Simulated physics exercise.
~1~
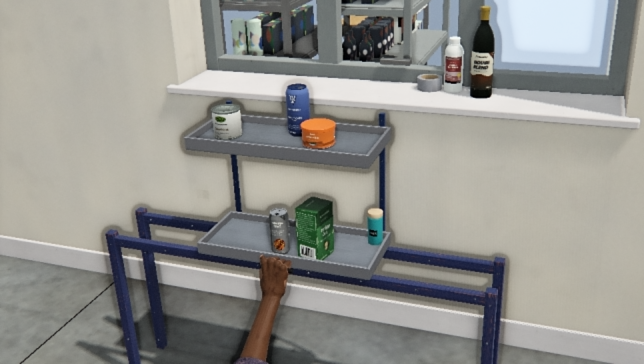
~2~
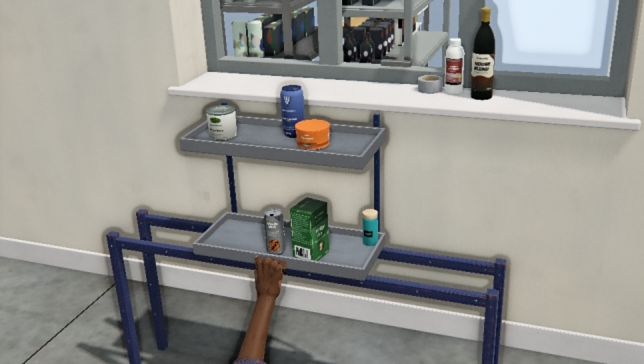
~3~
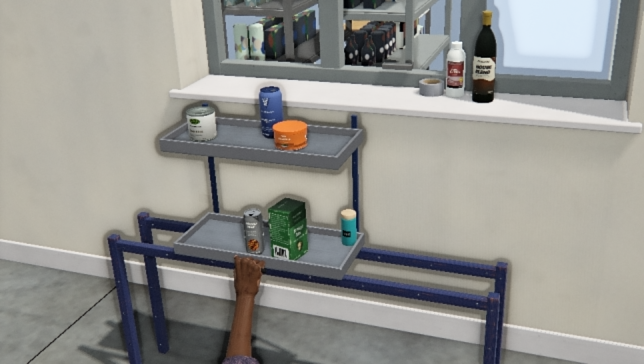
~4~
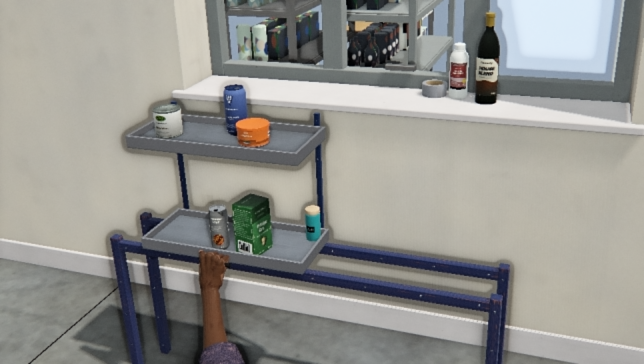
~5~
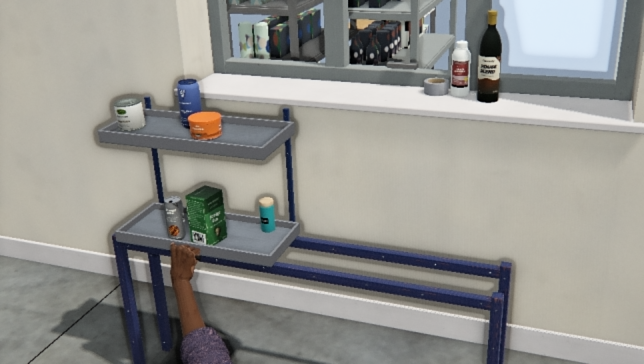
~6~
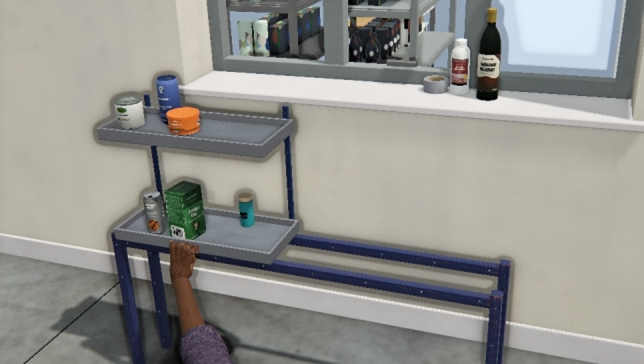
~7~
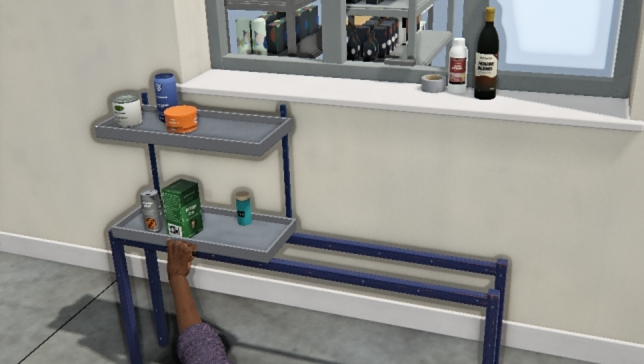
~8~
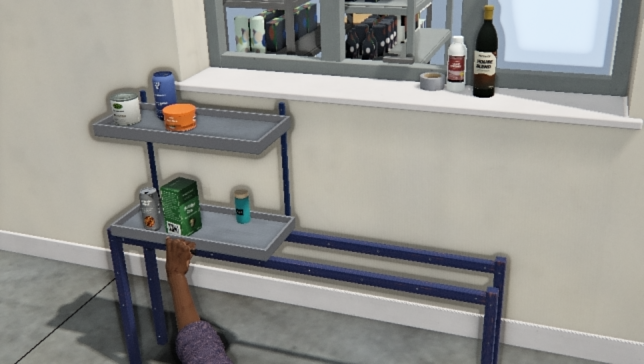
Beneath a window in a pale-walled room, seen from slightly above, a two-level grey tray unit sits on a long blue frame. The upper tray holds a white tin, a blue can and an orange tub, while the lower one holds a grey can, a green carton and a turquoise shaker. A hand at the lower tray's front edge moves the unit left, slowly at first and then faster. It halts at the frame's left end, and the lower items sit a little further left on their tray. Everything stays upright, the turquoise shaker included, with the hand still at the edge.
